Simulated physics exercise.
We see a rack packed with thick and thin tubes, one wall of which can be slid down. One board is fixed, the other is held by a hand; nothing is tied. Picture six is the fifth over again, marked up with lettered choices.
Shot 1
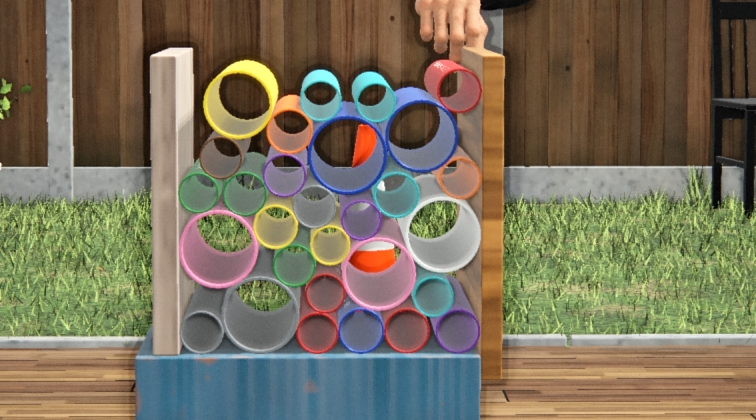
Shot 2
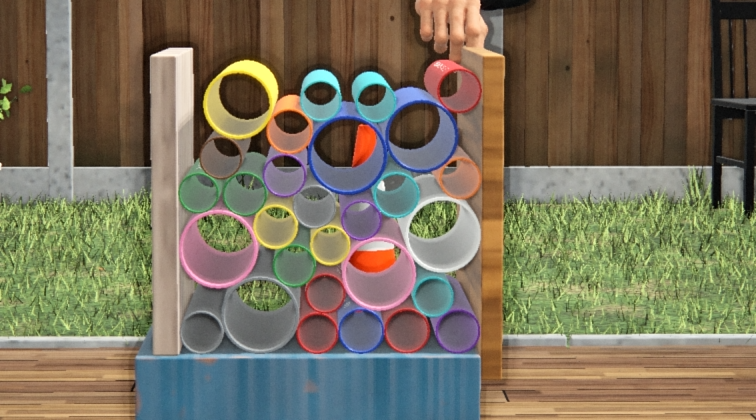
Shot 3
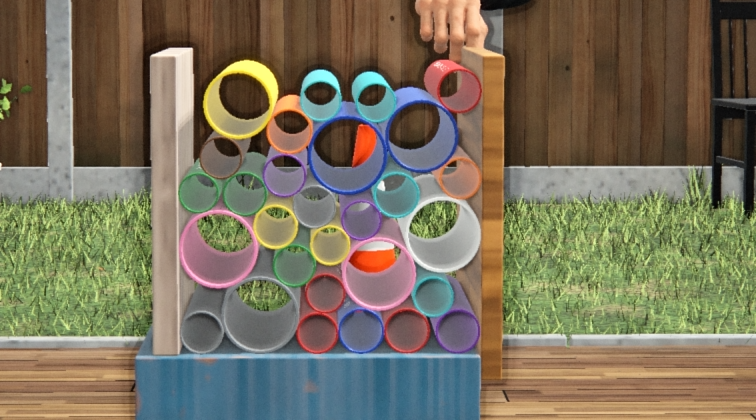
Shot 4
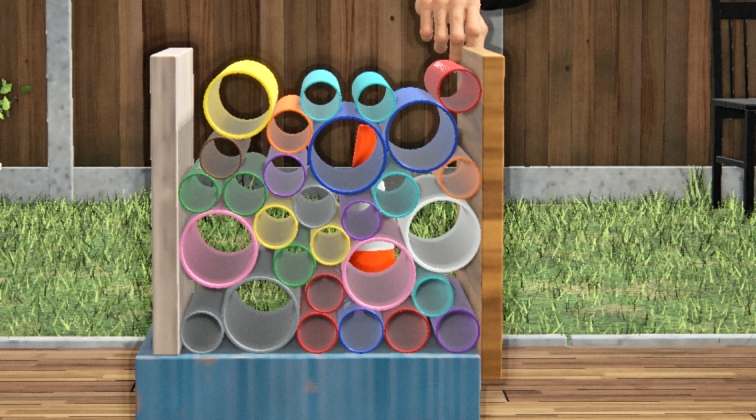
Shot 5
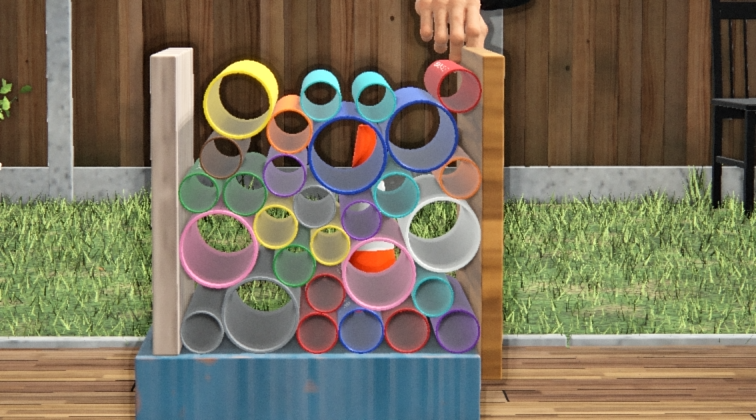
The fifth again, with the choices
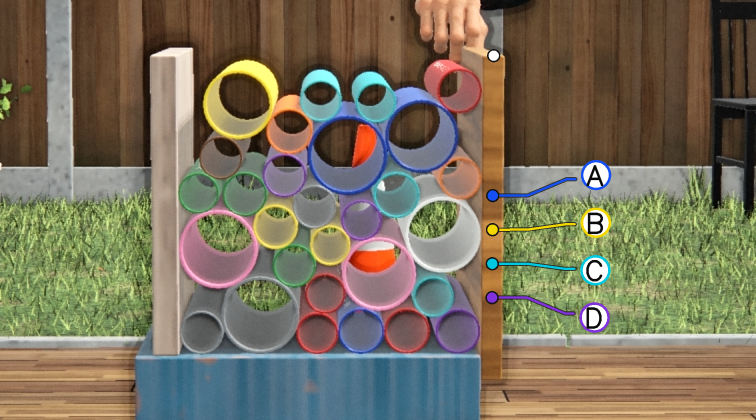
A hand rests on the right board of a rack packed with colourful tubes, barely moving.
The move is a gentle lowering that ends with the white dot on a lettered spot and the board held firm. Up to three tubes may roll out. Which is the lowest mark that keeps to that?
It can be let down to A.
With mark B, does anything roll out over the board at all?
At B: Yes.
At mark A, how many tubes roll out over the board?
It comes to one.
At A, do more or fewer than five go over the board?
Fewer than five.
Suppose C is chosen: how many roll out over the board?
The count is four.
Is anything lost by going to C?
Yes.
On the marked copy, A at (493, 196); B at (493, 230); C at (492, 264); D at (492, 298); the white dot at (494, 55).
Following A. Soon after the start, top of the board (481, 120).
Later, top of the board (481, 193).
In the end, top of the board (481, 195), one out over the board.
As for the rest, B four out over the board; C four out over the board; D more than three out over the board.
